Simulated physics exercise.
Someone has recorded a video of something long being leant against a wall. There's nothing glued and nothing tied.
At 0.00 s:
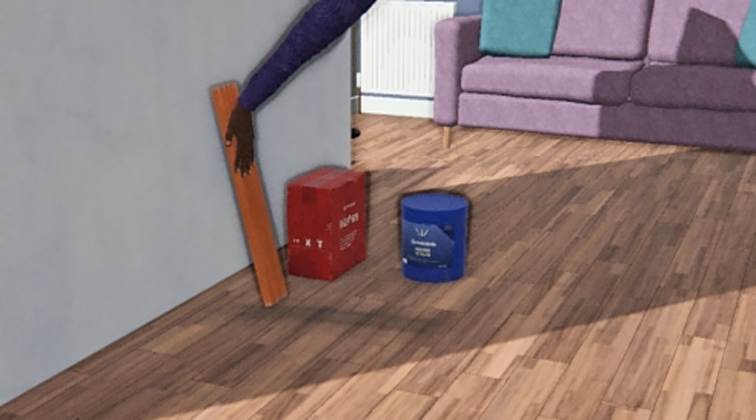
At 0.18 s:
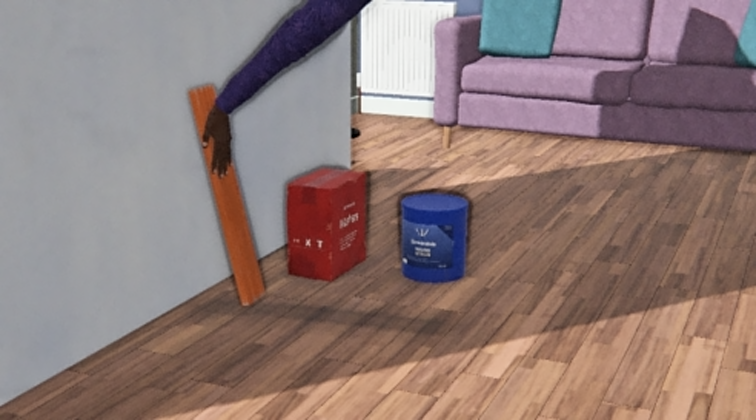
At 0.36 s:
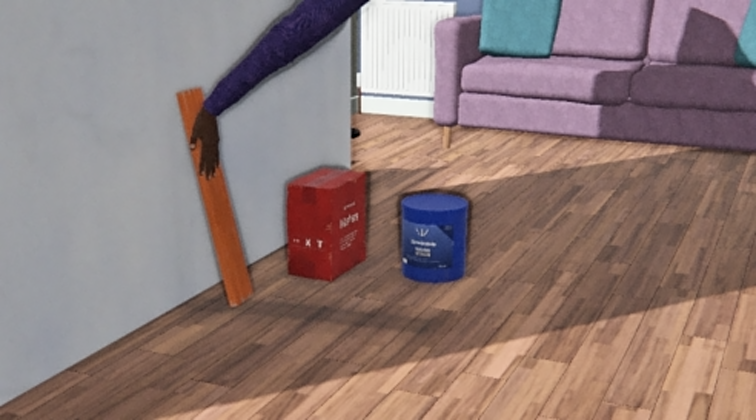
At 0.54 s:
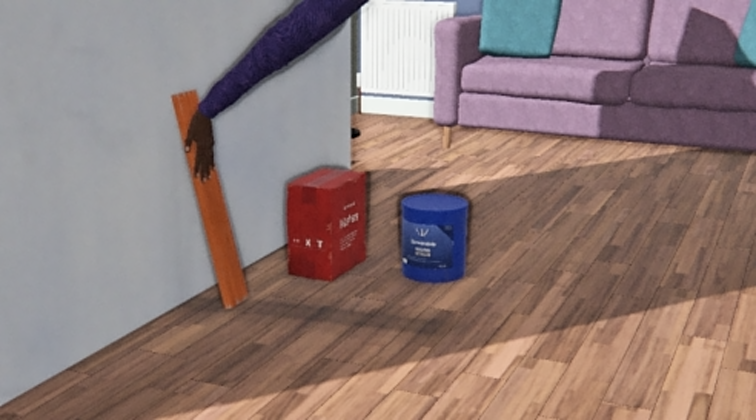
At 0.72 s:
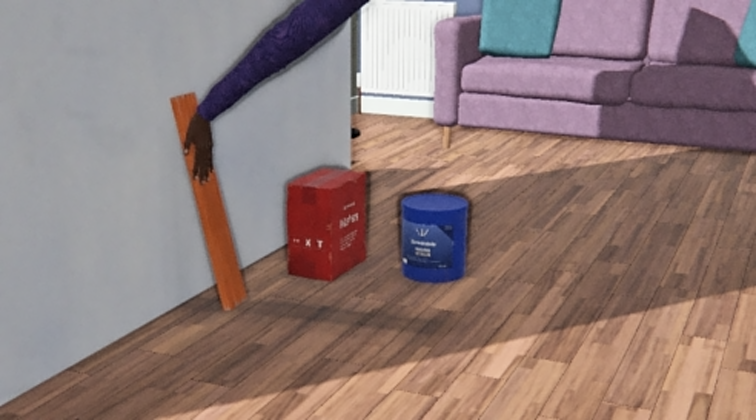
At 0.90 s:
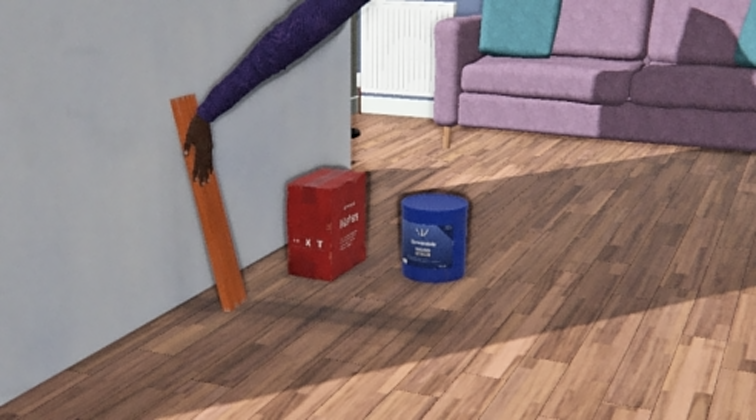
An orange plank is moved left by a hand and leant against the wall.
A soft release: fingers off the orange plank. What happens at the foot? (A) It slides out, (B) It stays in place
Answer: B.
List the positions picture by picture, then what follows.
In the first picture, on its way; orange plank (250, 195); blue pail (434, 238).
In the second picture, on its way; orange plank (228, 196); blue pail (434, 238).
In the third picture, on its way; orange plank (216, 198); blue pail (434, 238).
In the fourth picture, on its way; orange plank (211, 200); blue pail (434, 238).
In the fifth picture, leant on the wall, still held; orange plank (210, 202); blue pail (434, 238).
In the sixth picture, leant on the wall, still held; orange plank (210, 203); blue pail (434, 238).
By 1.10 s, all is still.
By 1.40 s, orange plank resting near (210, 204).
When it is over (2.2 s), all 3 as before. End places, in pixels of the last picture, orange plank near (210, 204). The plank remains leaning.
